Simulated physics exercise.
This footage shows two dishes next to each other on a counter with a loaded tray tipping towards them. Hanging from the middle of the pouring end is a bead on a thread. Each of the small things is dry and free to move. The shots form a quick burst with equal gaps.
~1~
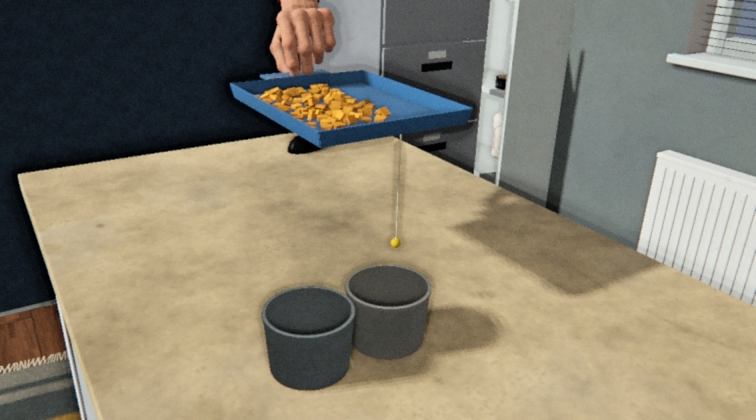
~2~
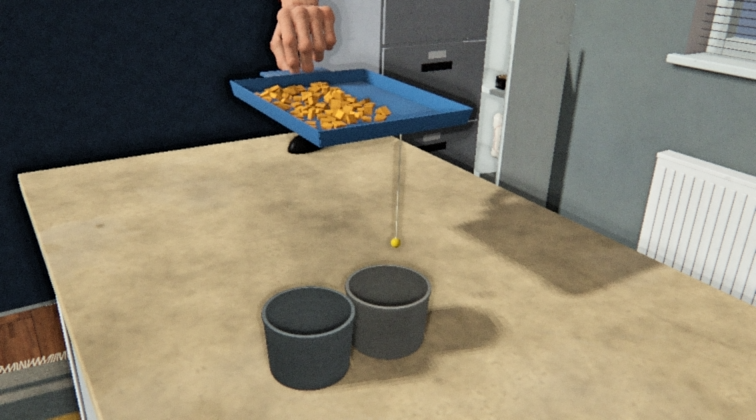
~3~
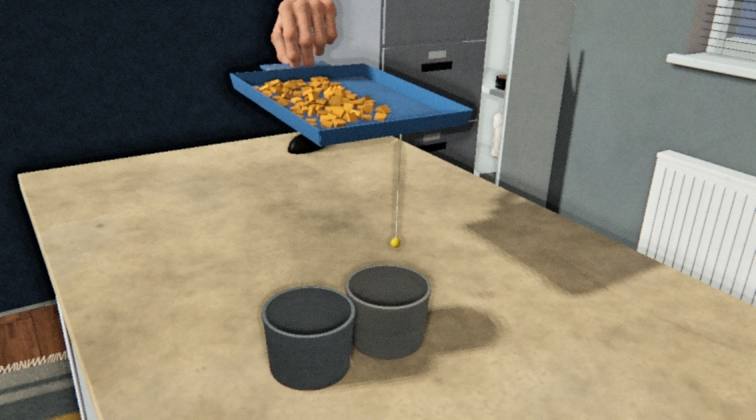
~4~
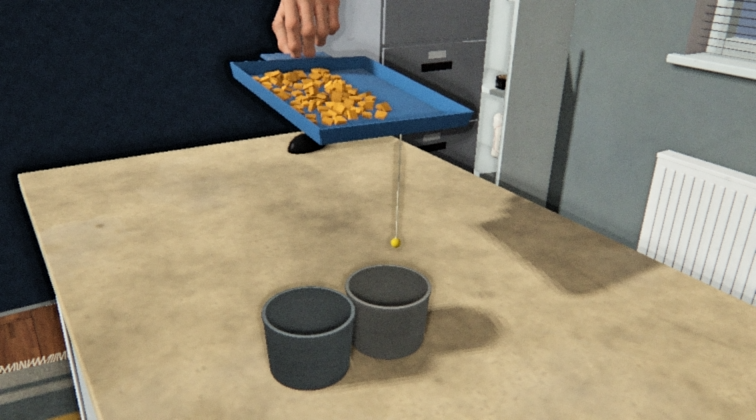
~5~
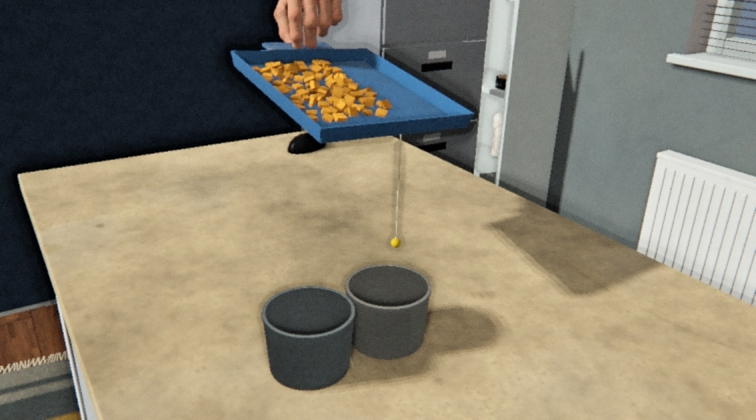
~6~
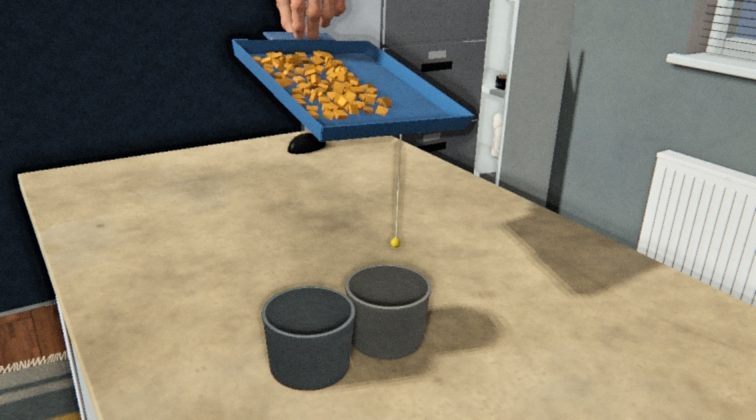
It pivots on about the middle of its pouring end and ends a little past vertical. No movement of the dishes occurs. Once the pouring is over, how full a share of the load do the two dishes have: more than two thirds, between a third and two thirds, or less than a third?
They have less than a third of it.
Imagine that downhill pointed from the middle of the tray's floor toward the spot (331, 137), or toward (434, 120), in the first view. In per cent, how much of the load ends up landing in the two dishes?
Around 10 per cent first, around 0 per cent next.
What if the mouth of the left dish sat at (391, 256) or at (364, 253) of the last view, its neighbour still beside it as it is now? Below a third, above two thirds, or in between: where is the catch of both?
First place: Between a third and two thirds. Second place: Under a third.
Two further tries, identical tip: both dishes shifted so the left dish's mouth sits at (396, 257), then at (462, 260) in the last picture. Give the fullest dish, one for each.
In order: The right-hand one. Then: The left-hand one.
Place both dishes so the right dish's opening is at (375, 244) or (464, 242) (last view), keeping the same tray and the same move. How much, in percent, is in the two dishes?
It would be near 0 per cent first and near 70 per cent second.
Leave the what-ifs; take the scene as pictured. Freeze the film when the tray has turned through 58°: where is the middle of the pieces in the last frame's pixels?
I'd put the middle close to (412, 111).
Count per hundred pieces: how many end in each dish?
Left dish 0 per cent; right dish 10 per cent.
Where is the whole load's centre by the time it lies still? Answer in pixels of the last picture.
Near (465, 303).
Soon after the last picture, tray tipped steeply; nearly all on the tray; a small part in the air.
A little later, tray tipped right over; most on the tray; a small part outside both; a small part in the air.
Later still, tray tipped past a quarter turn; a small part in the right dish; most outside both.
At rest, tray tipped past a quarter turn; none in the left dish; a small part in the right dish; most outside both.
